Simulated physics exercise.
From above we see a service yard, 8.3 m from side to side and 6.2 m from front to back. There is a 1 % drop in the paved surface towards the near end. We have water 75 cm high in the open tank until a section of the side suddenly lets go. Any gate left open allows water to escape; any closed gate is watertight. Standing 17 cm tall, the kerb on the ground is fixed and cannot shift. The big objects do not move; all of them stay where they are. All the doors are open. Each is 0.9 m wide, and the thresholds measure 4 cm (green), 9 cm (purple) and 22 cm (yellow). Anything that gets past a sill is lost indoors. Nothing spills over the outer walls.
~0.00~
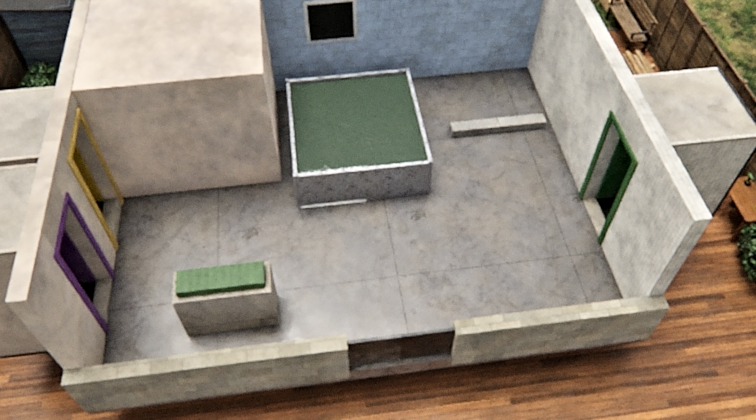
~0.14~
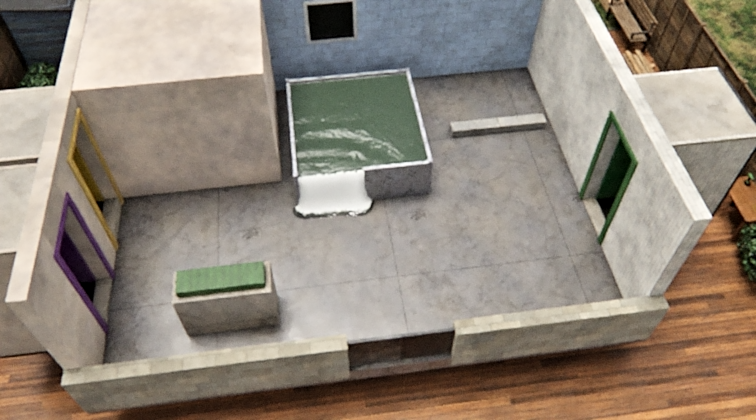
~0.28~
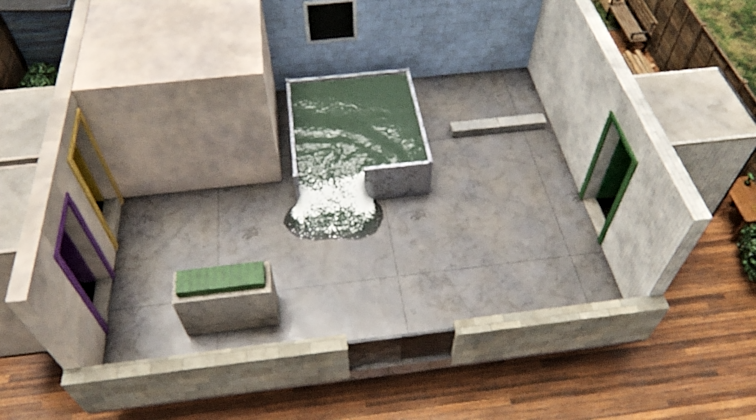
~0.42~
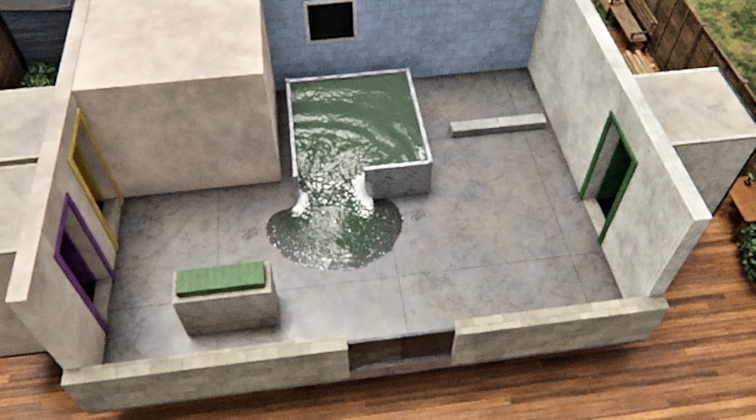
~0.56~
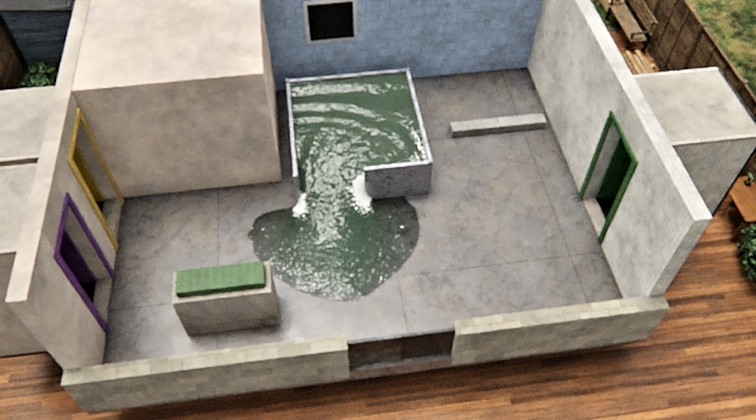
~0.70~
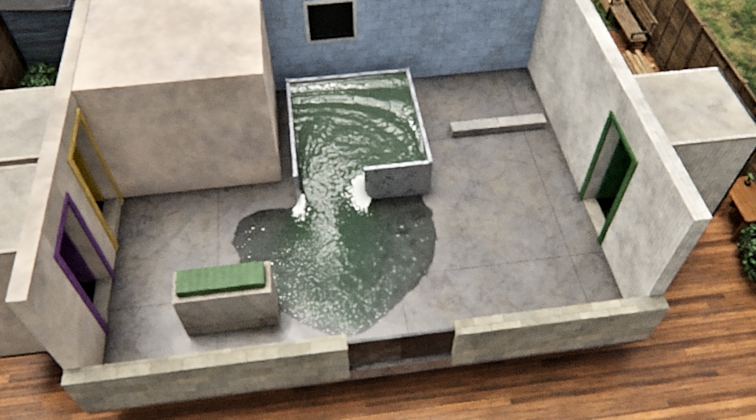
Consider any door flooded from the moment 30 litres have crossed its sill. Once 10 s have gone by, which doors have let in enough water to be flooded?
My prediction: At the green door more than the set amount gets in, at the purple door more than the set amount gets in, at the yellow door no more than the set amount gets in.
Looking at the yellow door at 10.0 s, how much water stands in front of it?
Some 11.5 cm.
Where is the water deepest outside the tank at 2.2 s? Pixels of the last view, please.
Around (339, 358).
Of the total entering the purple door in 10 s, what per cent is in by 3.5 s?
Roughly 40%.
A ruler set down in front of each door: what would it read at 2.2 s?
In centimetres, the green door gives 0, the purple door 14 and the yellow door 0.
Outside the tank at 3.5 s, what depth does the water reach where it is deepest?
It tops out at some 30 cm.
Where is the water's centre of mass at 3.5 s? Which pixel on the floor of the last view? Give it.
(345, 228).
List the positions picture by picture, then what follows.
In the first picture, still water, 75 cm deep, in the open tank at (356, 122).
In the second picture, water pours out at (332, 192) and has run 0.7 m, to (296, 209); deepest outside 41 cm, 75 cm at the open tank's back.
In the third picture, water pours out at (332, 193) and has run 0.9 m, to (369, 230); deepest outside 46 cm, 75 cm at the open tank's back.
In the fourth picture, the front is at (361, 263), 1.4 m from the gap at (333, 194); 2.4 m2 of floor is under water; 75 cm left at the back of the open tank.
In the fifth picture, water pours out at (332, 194) and has run 2.0 m, to (354, 295); deepest outside 44 cm, 74 cm at the open tank's back.
In the sixth picture, water pours out at (332, 193) and has run 2.7 m, to (348, 332); deepest outside 44 cm, 68 cm at the open tank's back.
After 1.4 s water covers 30 % of the floor and is deepest (43 cm) near (323, 211); green door not reached, purple door not reached, yellow door not reached.
After 2.2 s water covers 40 % of the floor and is deepest (41 cm) near (339, 358); green door not reached, purple door 14 cm at the sill, 7 L in, yellow door not reached.
After 3.5 s water covers 55 % of the floor and is deepest (30 cm) near (106, 345); green door 7 cm at the sill, 0 L in, purple door 23 cm at the sill, 112 L in, yellow door 7 cm at the sill, 0 L in.
After 6.0 s water covers 75 % of the floor and is deepest (21 cm) near (618, 322); green door 10 cm at the sill, 48 L in, purple door 18 cm at the sill, 215 L in, yellow door 13 cm at the sill, 0 L in.
After 10.0 s water covers 95 % of the floor and is deepest (16 cm) near (113, 387); green door 9 cm at the sill, 103 L in, purple door 11 cm at the sill, 267 L in, yellow door 12 cm at the sill, 0 L in.
